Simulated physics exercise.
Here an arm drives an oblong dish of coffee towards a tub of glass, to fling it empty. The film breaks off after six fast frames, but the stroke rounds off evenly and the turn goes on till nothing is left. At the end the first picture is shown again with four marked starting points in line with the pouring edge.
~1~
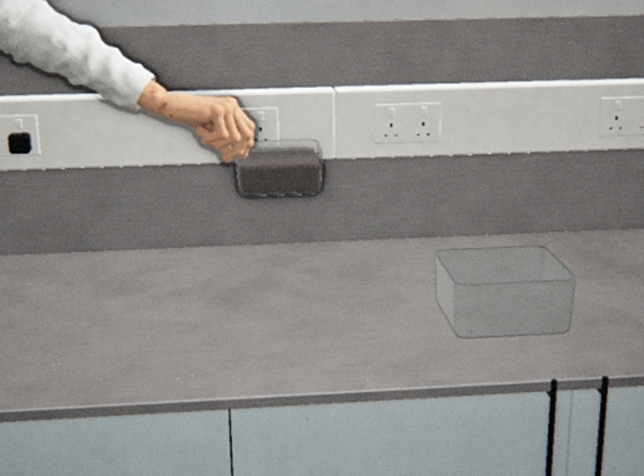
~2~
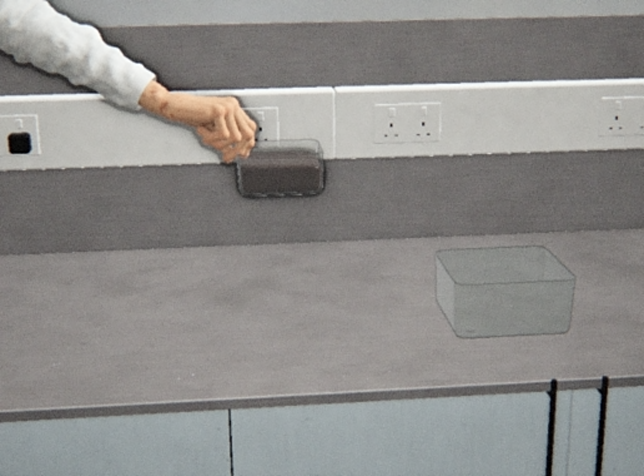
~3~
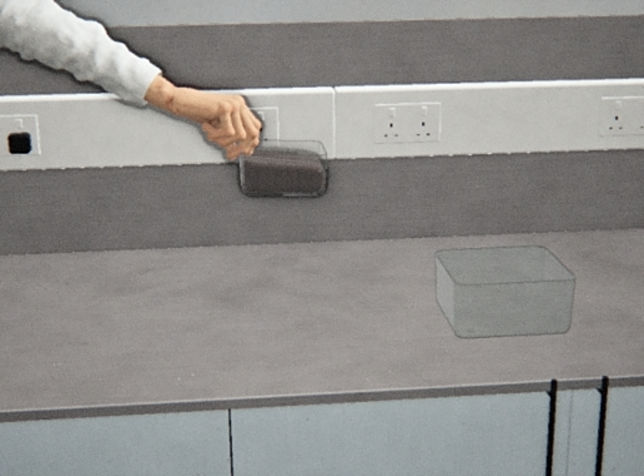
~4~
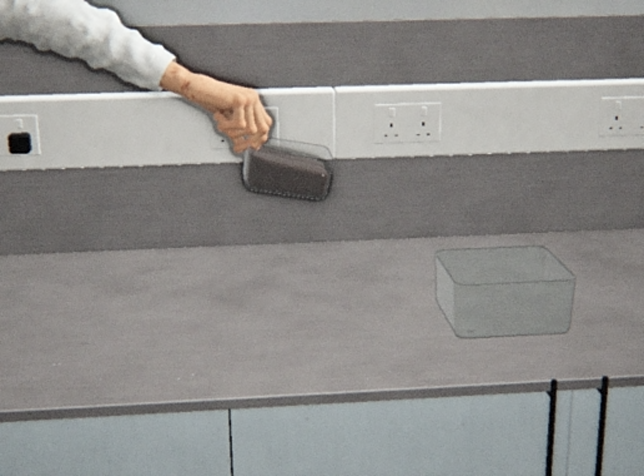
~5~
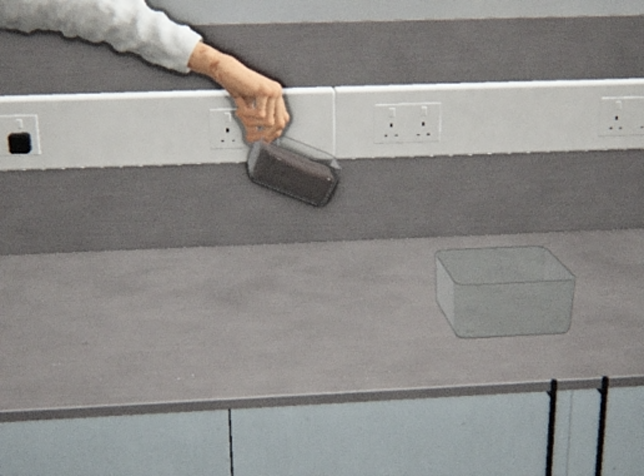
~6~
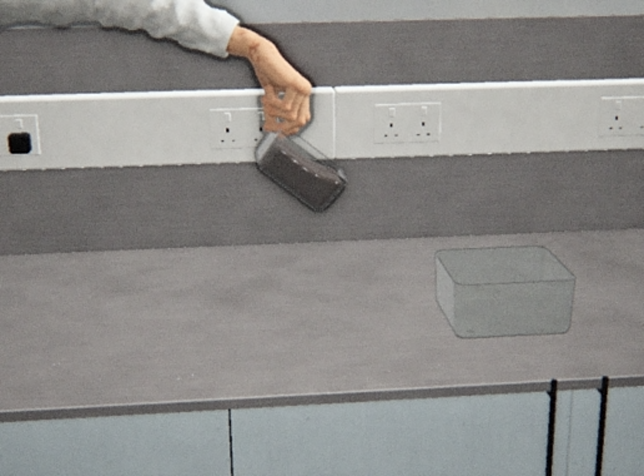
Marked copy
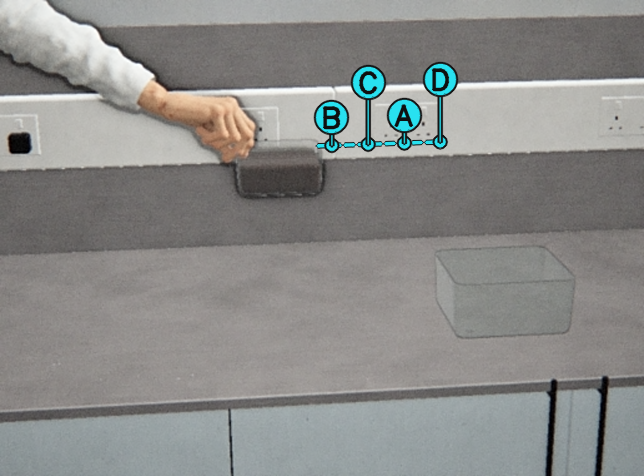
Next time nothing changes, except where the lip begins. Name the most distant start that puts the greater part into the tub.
Place C just does it.
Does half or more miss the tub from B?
Yes, that goes wrong.
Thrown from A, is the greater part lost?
No.
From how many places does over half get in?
Three of them.
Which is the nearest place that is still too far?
B.
On the marked copy, A at (404, 143); B at (331, 145); C at (368, 144); D at (440, 141).
With A, about 73 % lands in the tub, 6 % falls short and 20 % goes beside or beyond.
With B, about 6 % lands in the tub, 88 % falls short and 6 % goes beside or beyond.
With C, about 76 % lands in the tub, 15 % falls short and 9 % goes beside or beyond.
With D, about 93 % lands in the tub, 3 % falls short and 4 % goes beside or beyond.
